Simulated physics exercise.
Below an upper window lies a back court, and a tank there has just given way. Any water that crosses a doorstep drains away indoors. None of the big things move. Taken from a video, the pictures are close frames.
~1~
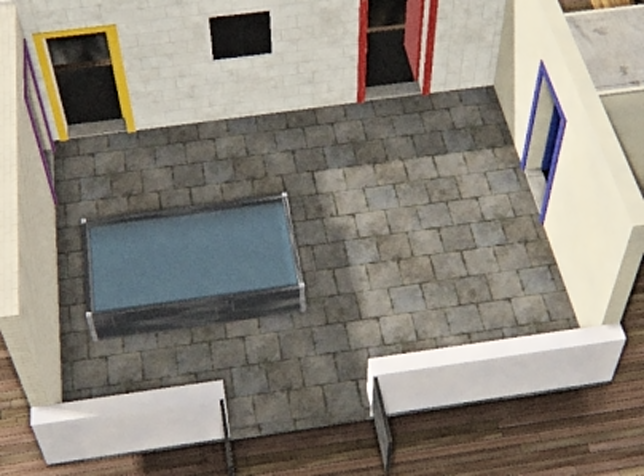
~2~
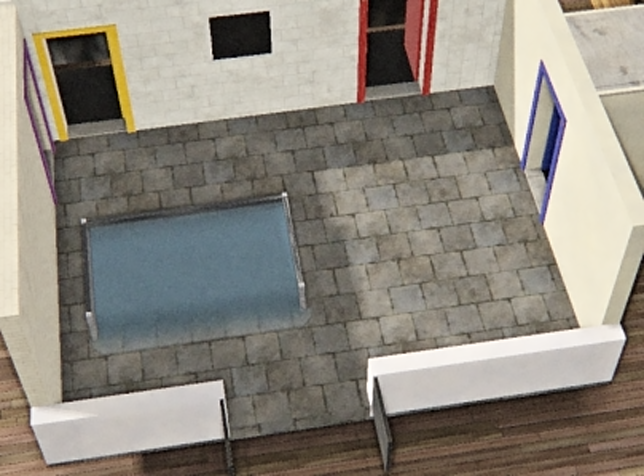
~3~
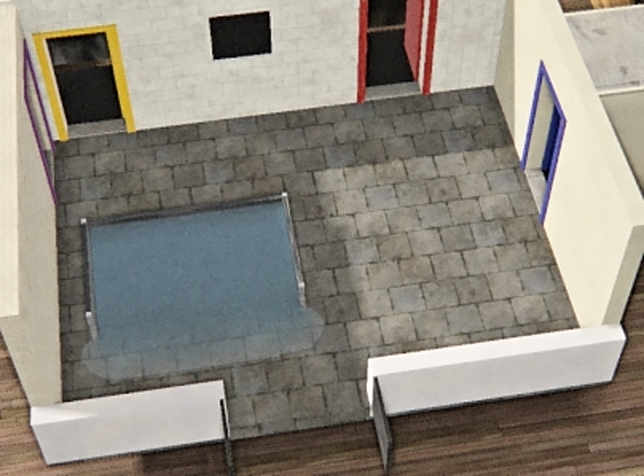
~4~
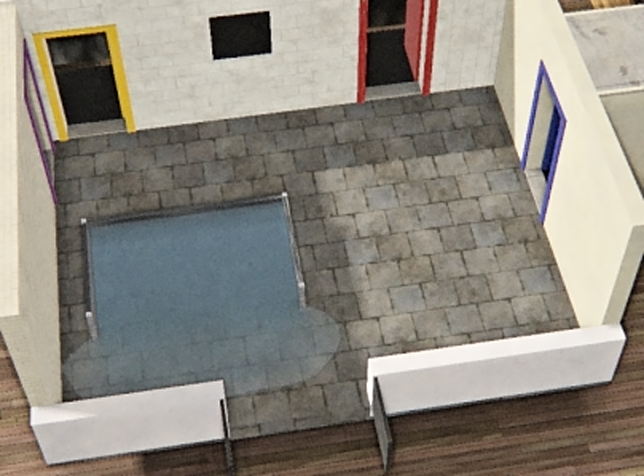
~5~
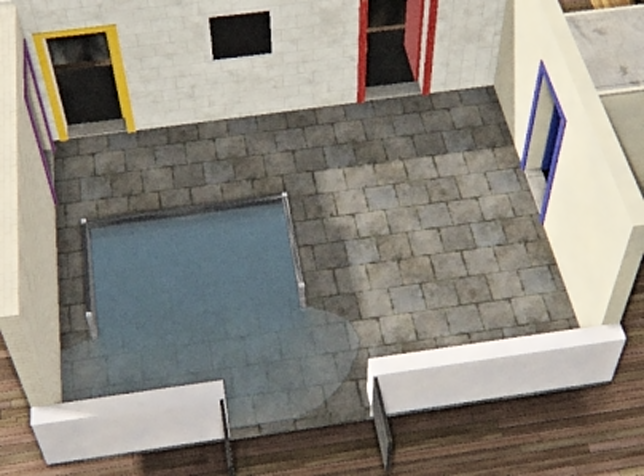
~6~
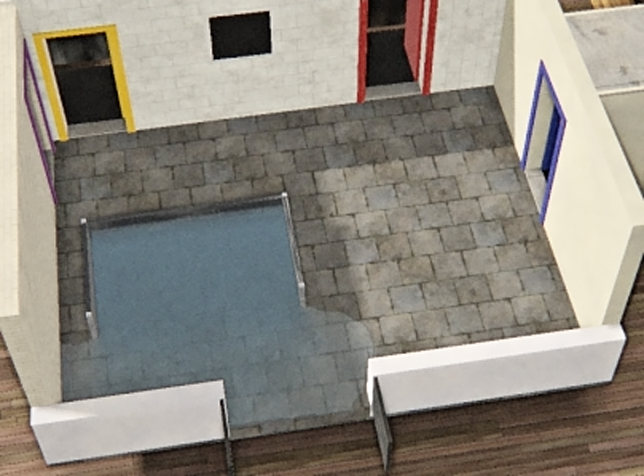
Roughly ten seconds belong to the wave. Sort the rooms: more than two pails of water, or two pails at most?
Yellow door - more than two pails; red door - two pails at most; blue door - two pails at most; purple door - two pails at most.
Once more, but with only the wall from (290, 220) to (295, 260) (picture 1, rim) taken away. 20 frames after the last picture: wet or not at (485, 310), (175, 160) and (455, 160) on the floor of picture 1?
Going in your order, I'd say drenched, then still bare, then drenched.
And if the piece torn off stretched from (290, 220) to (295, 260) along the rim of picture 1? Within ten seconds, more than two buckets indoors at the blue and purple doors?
Blue door: Crosses the line; purple door: Falls short.
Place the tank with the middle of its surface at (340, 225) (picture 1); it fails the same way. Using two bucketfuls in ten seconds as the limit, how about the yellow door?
As far as I can tell, the yellow door stays within limits.
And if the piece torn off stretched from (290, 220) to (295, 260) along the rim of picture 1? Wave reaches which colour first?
You want the door marked blue.
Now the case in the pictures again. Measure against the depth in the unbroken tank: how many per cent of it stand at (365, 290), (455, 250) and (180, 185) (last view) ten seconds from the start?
The depths come to near 0, 6 and 2 per cent respectively.
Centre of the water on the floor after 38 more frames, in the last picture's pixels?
I'd put it at around (230, 296).
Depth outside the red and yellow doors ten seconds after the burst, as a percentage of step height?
First 30 percent, then 80 percent.
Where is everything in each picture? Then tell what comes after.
Still water in the open tank at (191, 257), in the first frame.
The front is at (306, 315), out from the gap at (199, 317), in the second frame.
The front is at (317, 325), out from the gap at (199, 317), in the third frame.
The front is at (330, 346), out from the gap at (199, 318), in the fourth frame.
The front is at a hidden place, out from the gap at (199, 318), in the fifth frame.
Water pours out at (199, 318) and has run to a hidden place, in the sixth frame.
A moment on, water covers 20 % of the floor; the yellow door not reached, the red door not reached, the blue door not reached, the purple door not reached.
Next, water covers 25 % of the floor; the yellow door not reached, the red door not reached, the blue door not reached, the purple door not reached.
Then, water covers 35 % of the floor; the yellow door under two buckets in, the red door not reached, the blue door not reached, the purple door wet at the sill, nothing in.
Later, water covers 50 % of the floor; the yellow door far over two buckets in, the red door not reached, the blue door not reached, the purple door wet at the sill, nothing in.
In the end, water covers 70 % of the floor; the yellow door far over two buckets in, the red door not reached, the blue door wet at the sill, nothing in, the purple door wet at the sill, nothing in.
